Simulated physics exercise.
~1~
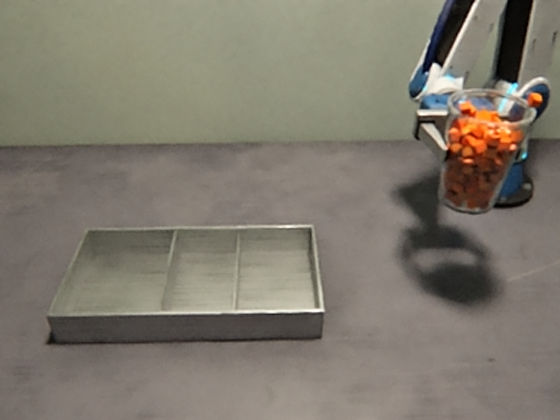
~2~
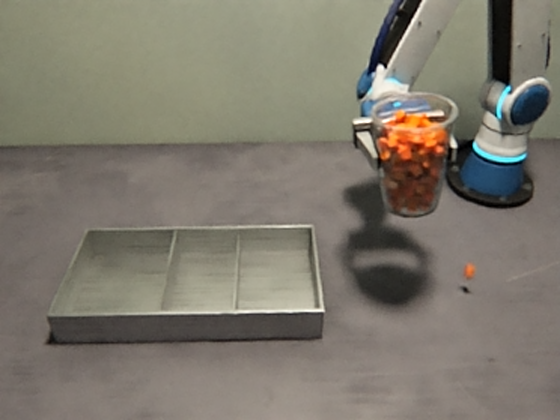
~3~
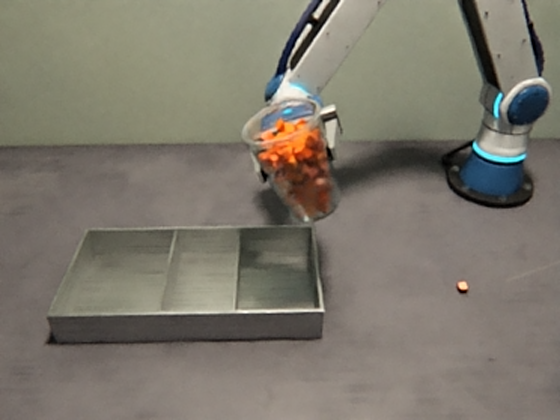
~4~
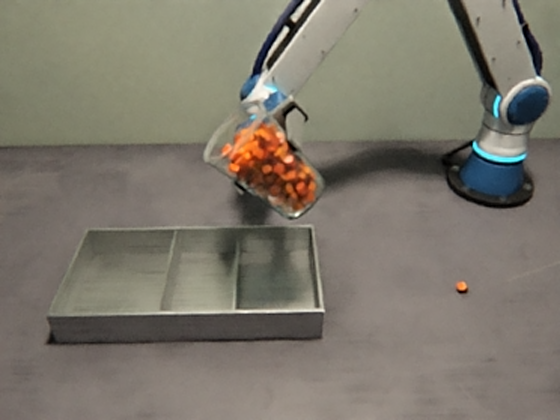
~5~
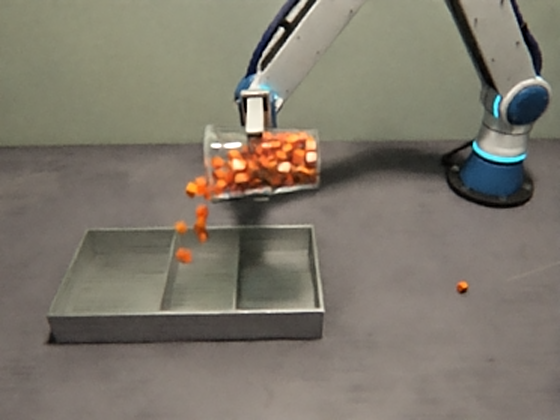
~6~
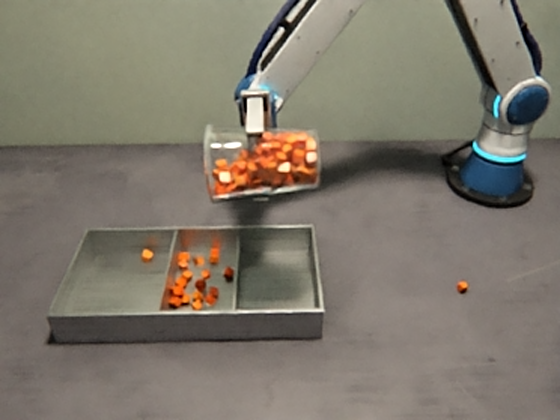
A robot arm carried a clear cup full of orange vegetable dice leftward, dropping one piece on the table, then tipped it over a divided tray. Some dice fell into the middle section and one into the left, while most stayed in the cup.
